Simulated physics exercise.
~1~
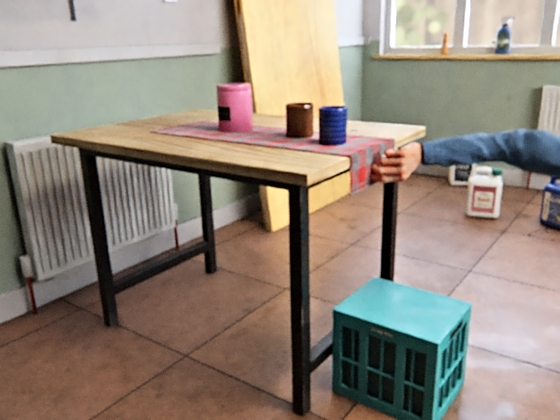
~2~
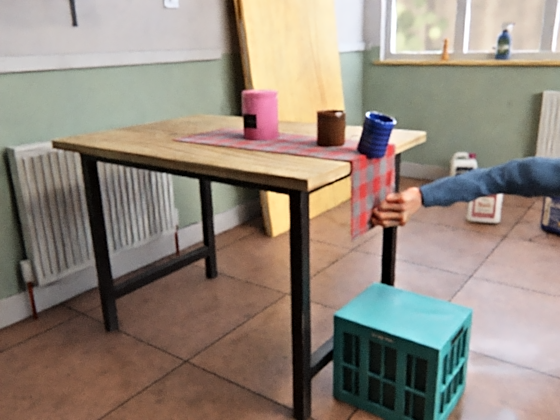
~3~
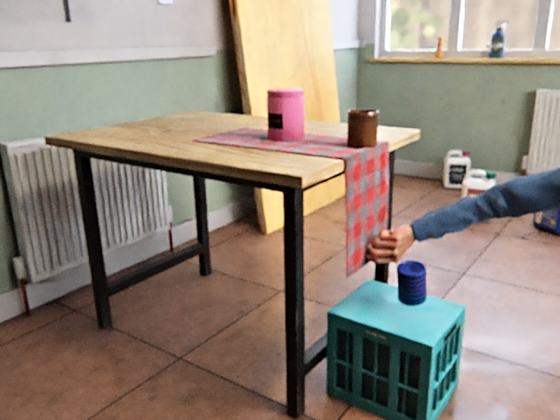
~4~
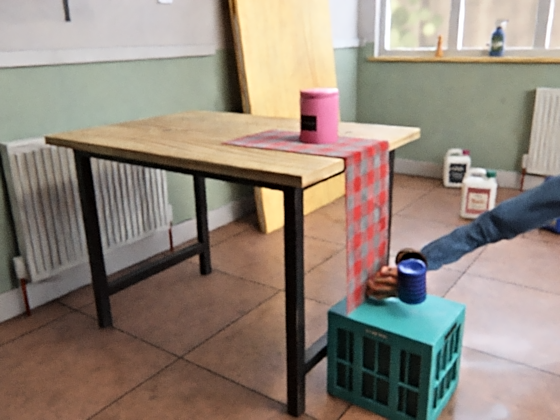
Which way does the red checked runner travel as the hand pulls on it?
The runner moves to the right, with its end going down over the table's edge toward the crate.
An arm in a blue sleeve reaches in from the right and grips the end of a red checked runner on a wooden table with black legs, seen from a slightly swaying view in a green-walled room. A pink canister, a brown mug and a blue mug stand on the cloth, and a turquoise crate sits on the tiled floor below. The hand draws the runner down, carrying all three along until the blue mug tips at the edge. It lands upside down on the crate, and then the brown mug goes over too. Finally the hem rests on the crate, both mugs are down there, and the canister stands upright on the table.
